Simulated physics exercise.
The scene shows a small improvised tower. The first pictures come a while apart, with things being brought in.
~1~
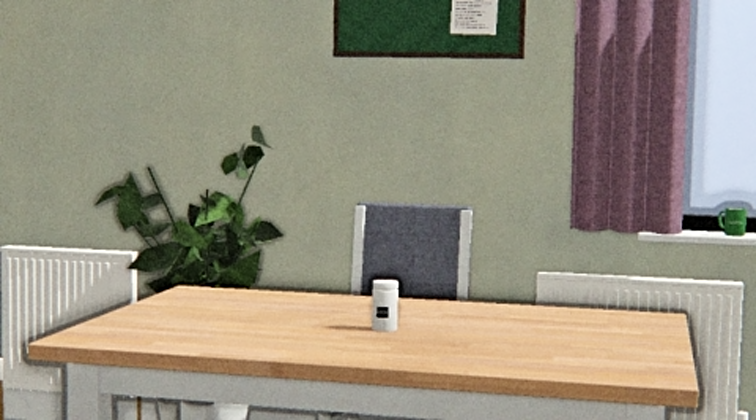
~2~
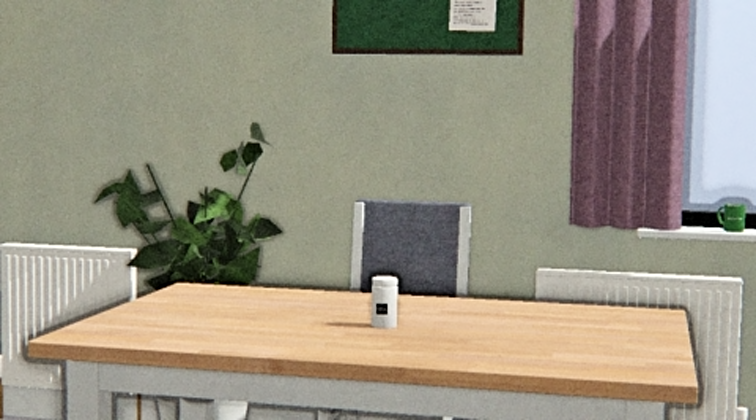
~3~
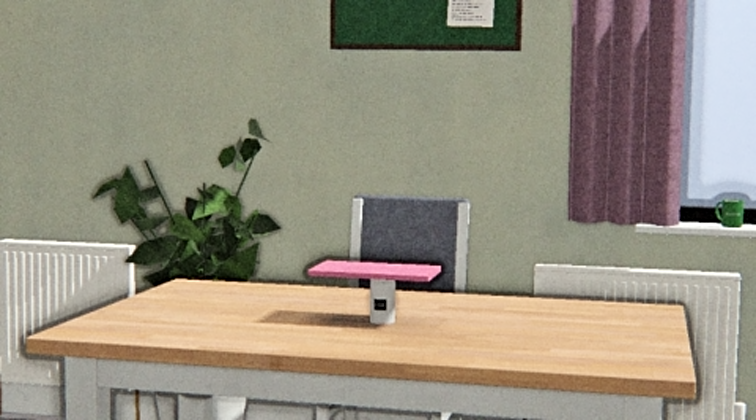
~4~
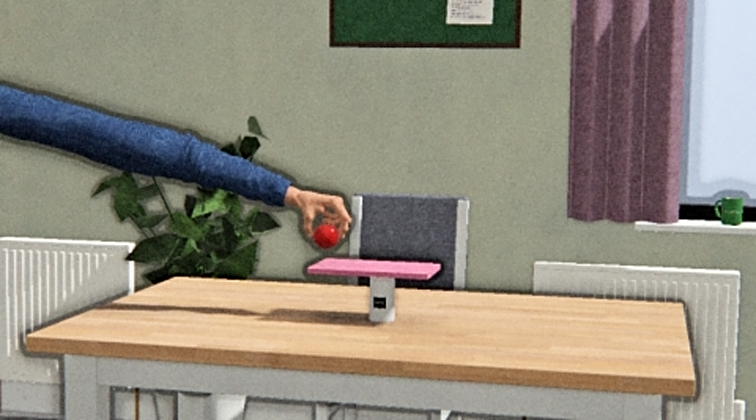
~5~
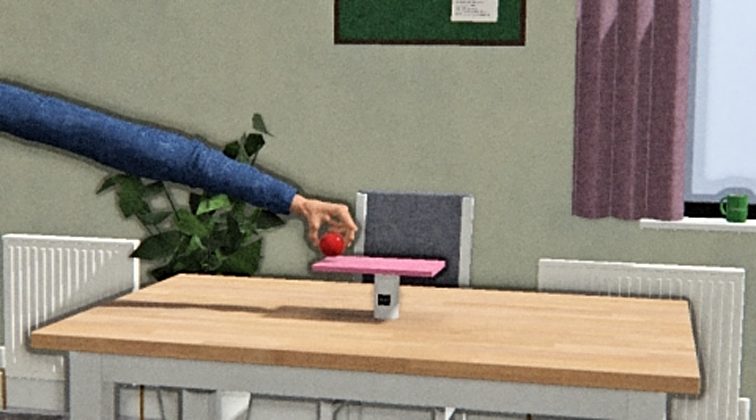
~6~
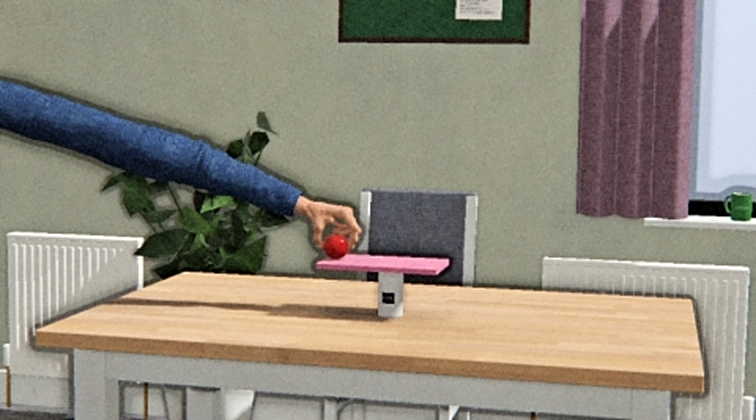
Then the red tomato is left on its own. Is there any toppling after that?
Yes, there is toppling.
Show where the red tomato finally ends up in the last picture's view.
At about (303, 298).
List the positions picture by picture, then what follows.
In the first frame, the last thing is not in view yet; white jar (385, 306).
In the second frame, the last thing is not in view yet; white jar (384, 302).
In the third frame, the last thing is not in view yet; white jar (383, 298).
The fourth frame shows on its way; red tomato (326, 236); white jar (382, 296).
The fifth frame shows on its way; red tomato (332, 244); white jar (387, 293).
The sixth frame shows set down, still held; red tomato (336, 246); white jar (391, 291).
Then, 0.40 s after the last picture, red tomato now fallen; pink board tipped 57° from how it was.
Then, 0.60 s after the last picture, pink board tipped 45° from how it was.
At rest, fallen, red tomato and pink board; white jar in place. Seen from the same camera at the end, red tomato near (303, 298). The stack gives way.
